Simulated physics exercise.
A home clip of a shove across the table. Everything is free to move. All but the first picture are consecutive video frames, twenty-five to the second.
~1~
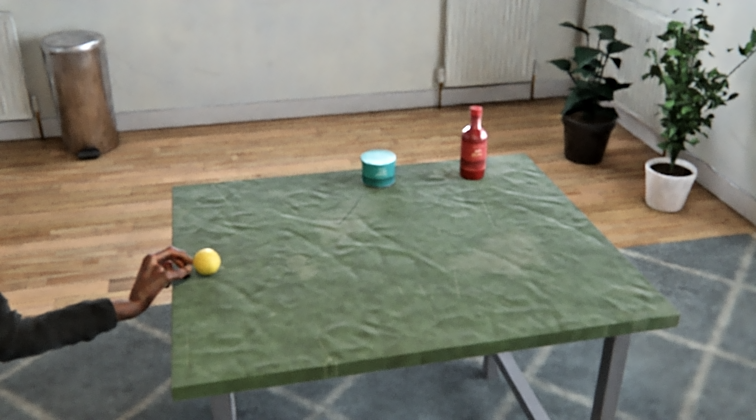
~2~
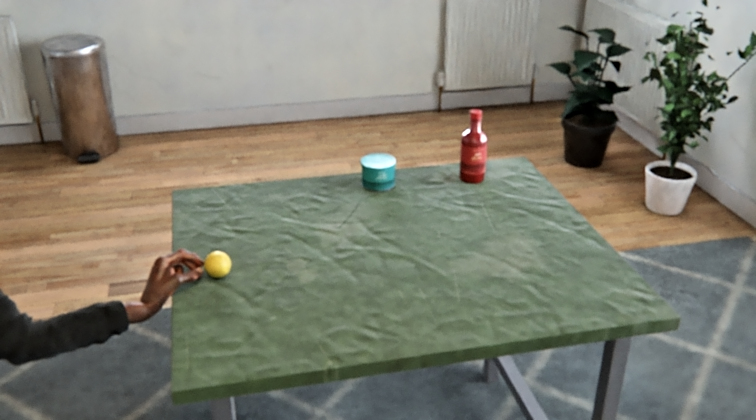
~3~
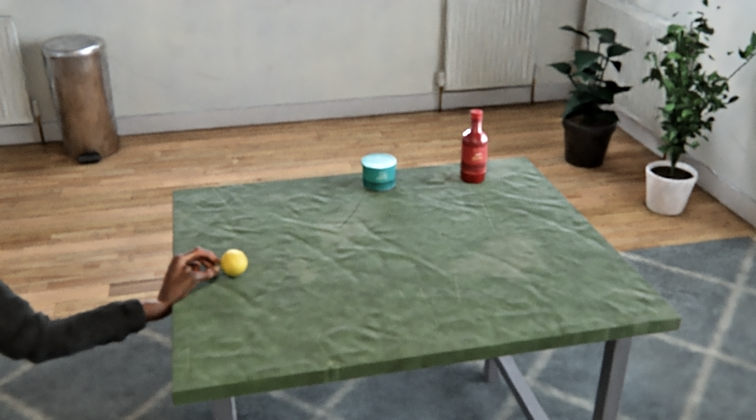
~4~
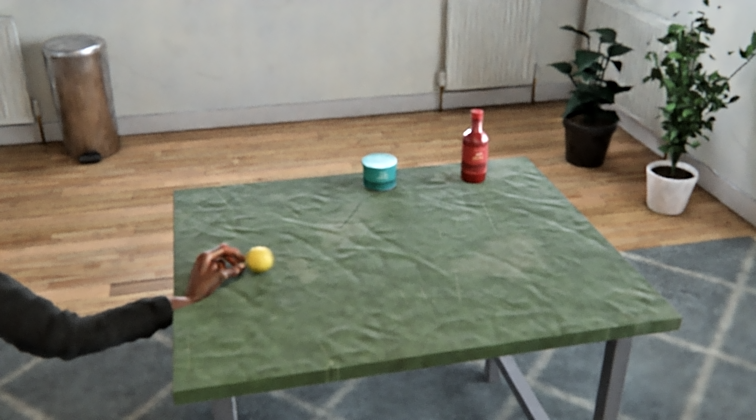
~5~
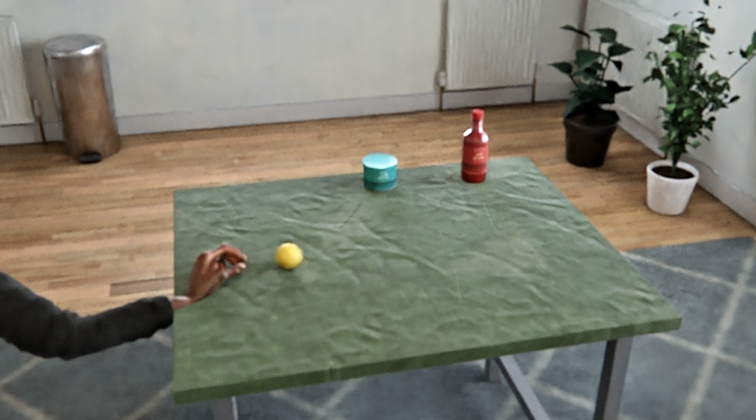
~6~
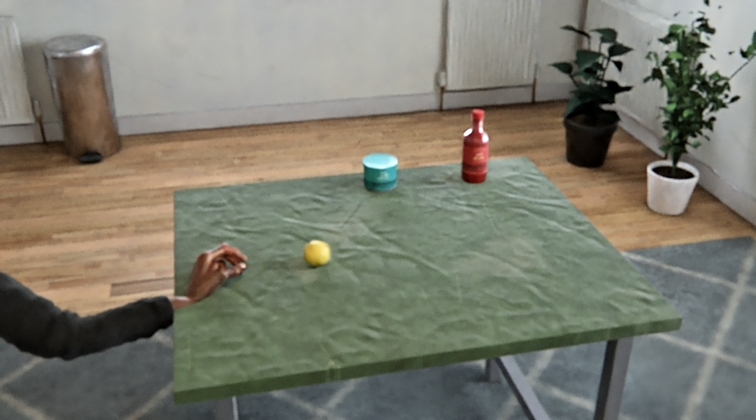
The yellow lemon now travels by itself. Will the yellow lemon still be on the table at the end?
The yellow lemon goes over the edge.
Then, 0.40 s after the last picture, yellow lemon rolled well along near (552, 226).
Then, 0.80 s after the last picture, yellow lemon now off the table.
By the end, off the table, yellow lemon.
